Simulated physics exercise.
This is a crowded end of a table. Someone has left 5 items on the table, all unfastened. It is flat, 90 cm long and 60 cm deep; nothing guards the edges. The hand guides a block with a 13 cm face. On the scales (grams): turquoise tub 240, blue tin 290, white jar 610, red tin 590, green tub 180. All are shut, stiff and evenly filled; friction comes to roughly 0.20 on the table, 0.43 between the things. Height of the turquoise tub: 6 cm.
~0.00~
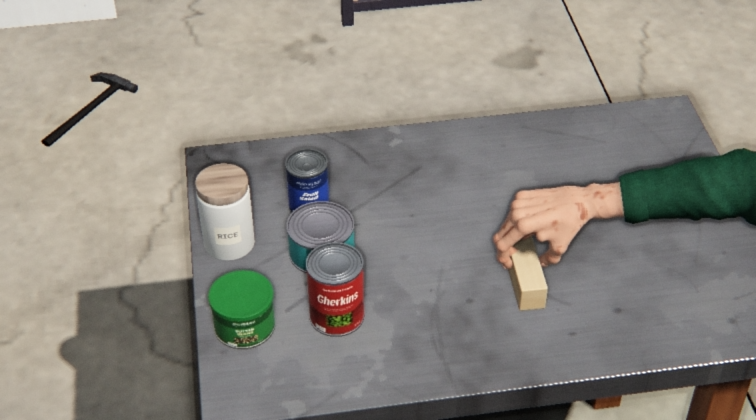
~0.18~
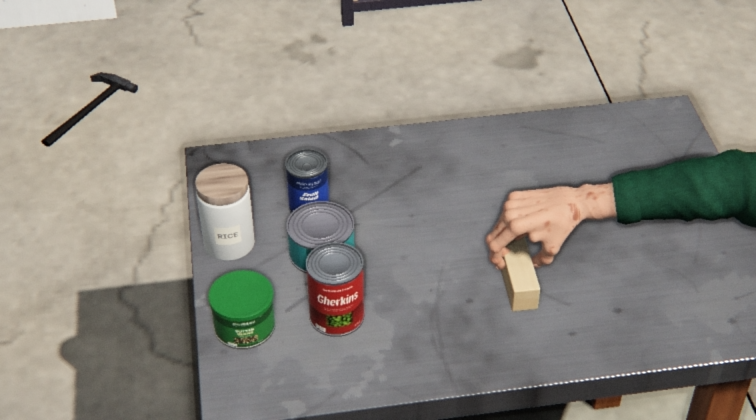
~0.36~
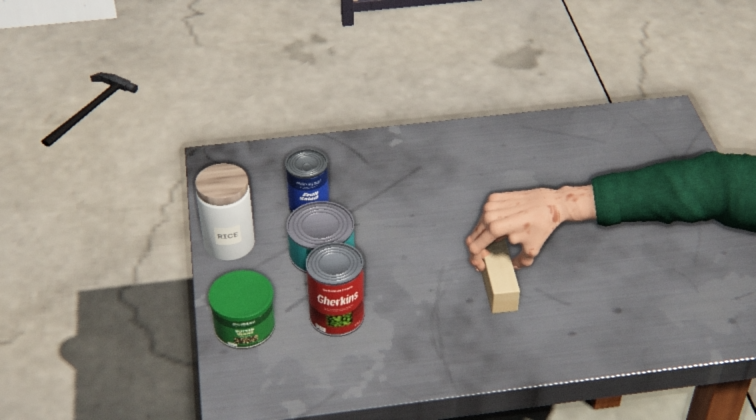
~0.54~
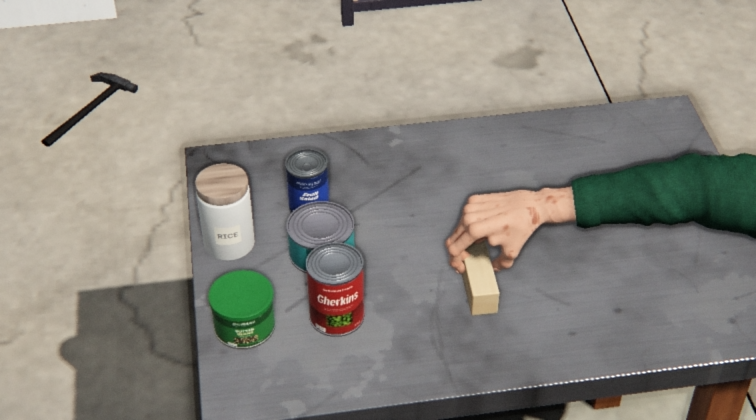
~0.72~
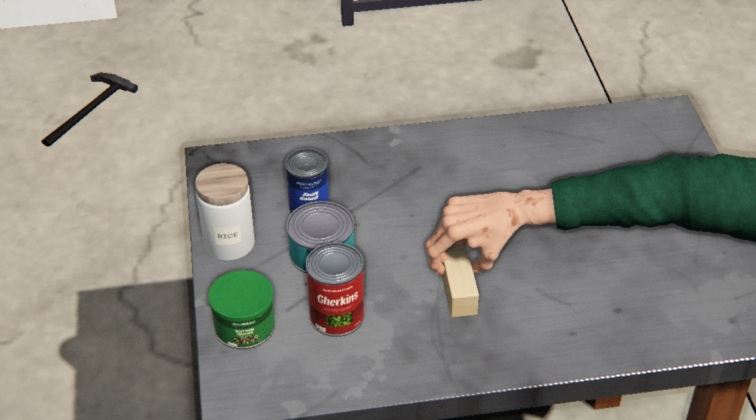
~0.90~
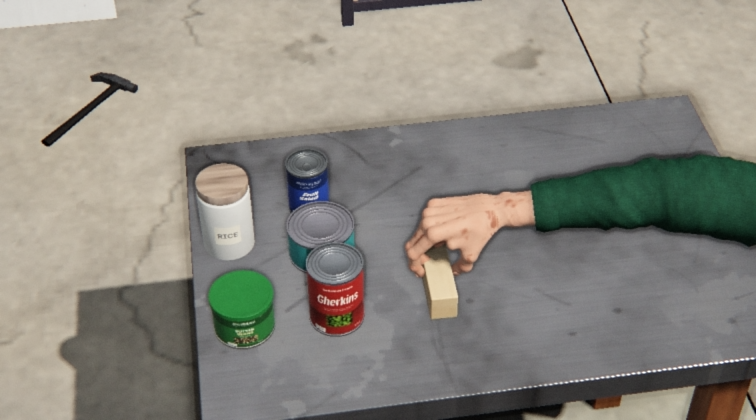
A hand slides a small wooden block left across a gray table toward five closed containers.
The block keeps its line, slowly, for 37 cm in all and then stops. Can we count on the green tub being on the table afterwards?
The green tub drops to the floor.
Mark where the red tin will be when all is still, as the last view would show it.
Around (239, 299).
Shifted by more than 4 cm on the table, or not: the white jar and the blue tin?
The white jar keeps its place; the blue tin holds its spot.
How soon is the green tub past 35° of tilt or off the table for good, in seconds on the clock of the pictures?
At about 2.2 s.
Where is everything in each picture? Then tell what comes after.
In the first frame, 0 cm of push; green tub (243, 310); turquoise tub (321, 238).
In the second frame, 1 cm of push; white jar (225, 213); red tin (336, 290).
In the third frame, 4 cm of push; turquoise tub (321, 238); blue tin (308, 185).
In the fourth frame, 7 cm of push; white jar (225, 213); red tin (336, 290).
In the fifth frame, 10 cm of push; turquoise tub (321, 238); blue tin (308, 185).
In the sixth frame, 13 cm of push; green tub (243, 310); white jar (225, 213).
After 1.80 s, 29 cm of push; red tin slid 6 cm; turquoise tub slid 3 cm.
After 2.40 s, 37 cm of push; green tub now off the table; red tin slid 14 cm; turquoise tub slid 4 cm.
After 2.60 s, 37 cm of push; red tin slid 14 cm; turquoise tub slid 4 cm.
By the end (2.9 s), off the table, green tub; not toppled but over 4 cm from the start, red tin; the other 3 in place, give or take 4 cm.
